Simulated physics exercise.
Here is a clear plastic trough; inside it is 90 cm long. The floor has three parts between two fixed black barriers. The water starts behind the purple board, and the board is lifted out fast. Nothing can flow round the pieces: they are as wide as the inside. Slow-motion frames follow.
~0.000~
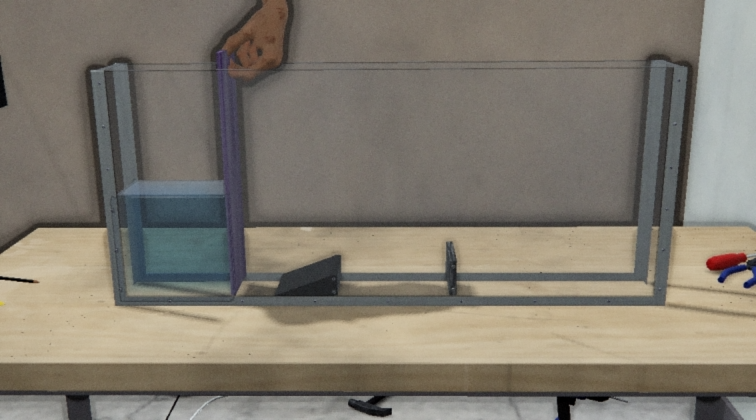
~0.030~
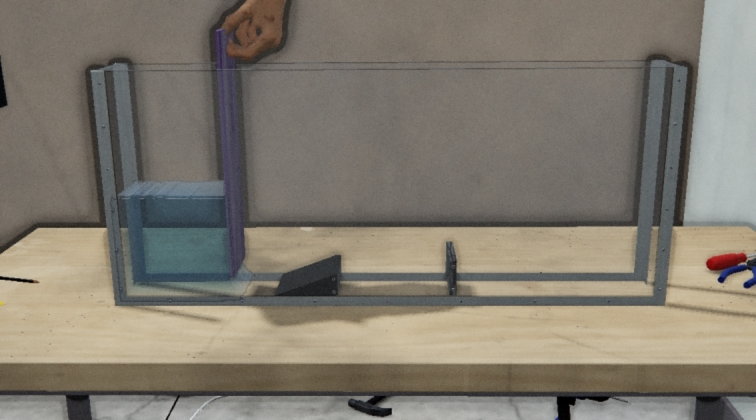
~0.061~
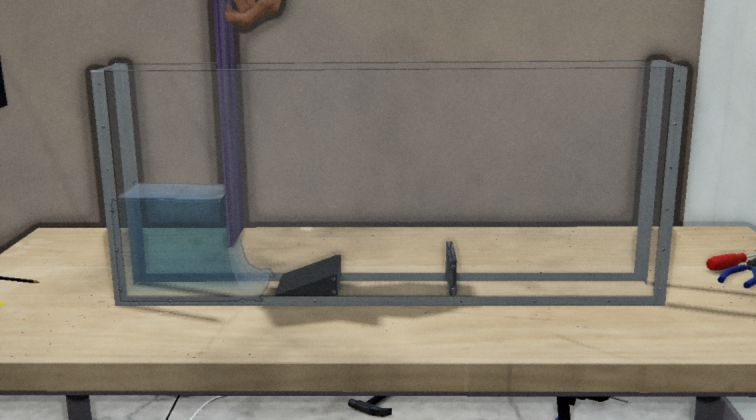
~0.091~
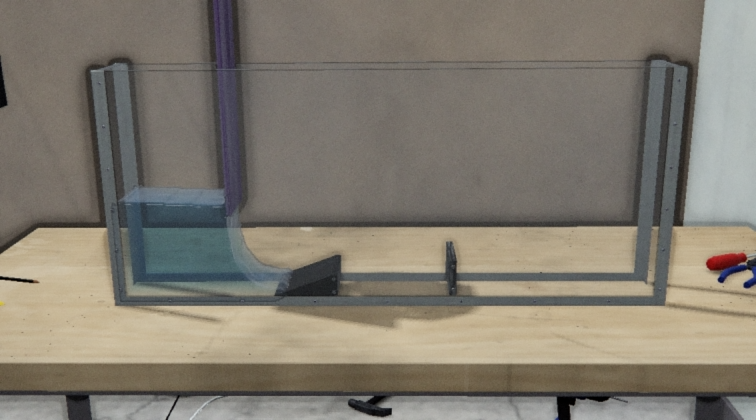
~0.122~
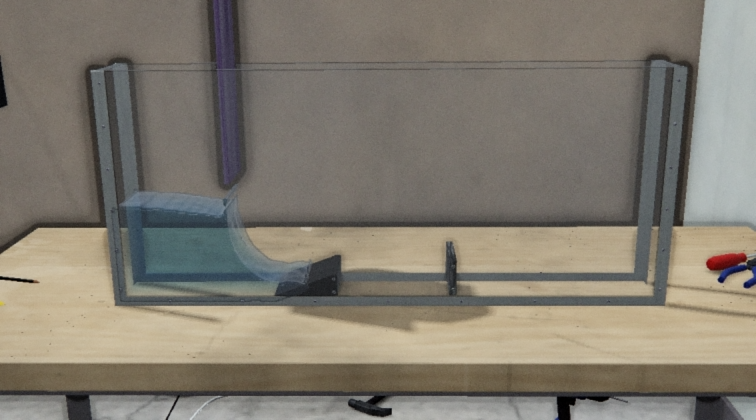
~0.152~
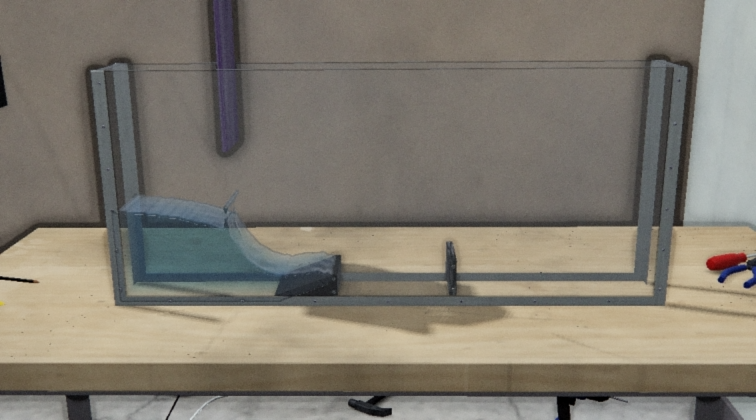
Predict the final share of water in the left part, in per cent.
Roughly 52 per cent ends in the left part.
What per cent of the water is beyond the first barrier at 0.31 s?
Some 20 per cent.
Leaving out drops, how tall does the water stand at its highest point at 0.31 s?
About 9.5 cm.
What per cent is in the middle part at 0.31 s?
Some 20 per cent.
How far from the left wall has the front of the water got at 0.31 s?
Roughly 56 cm out.
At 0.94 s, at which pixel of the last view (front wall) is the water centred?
Near (349, 281).
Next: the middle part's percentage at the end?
Some 32 per cent.
Then, 0.31 s in, the shares are 81, 19 and 0 per cent from left to right.
Then, 0.53 s in, the shares are 59, 34 and 7 per cent from left to right.
Then, 0.94 s in, the shares are 45, 39 and 17 per cent from left to right.
Finally, the split from left to right is 52, 31 and 17 per cent.
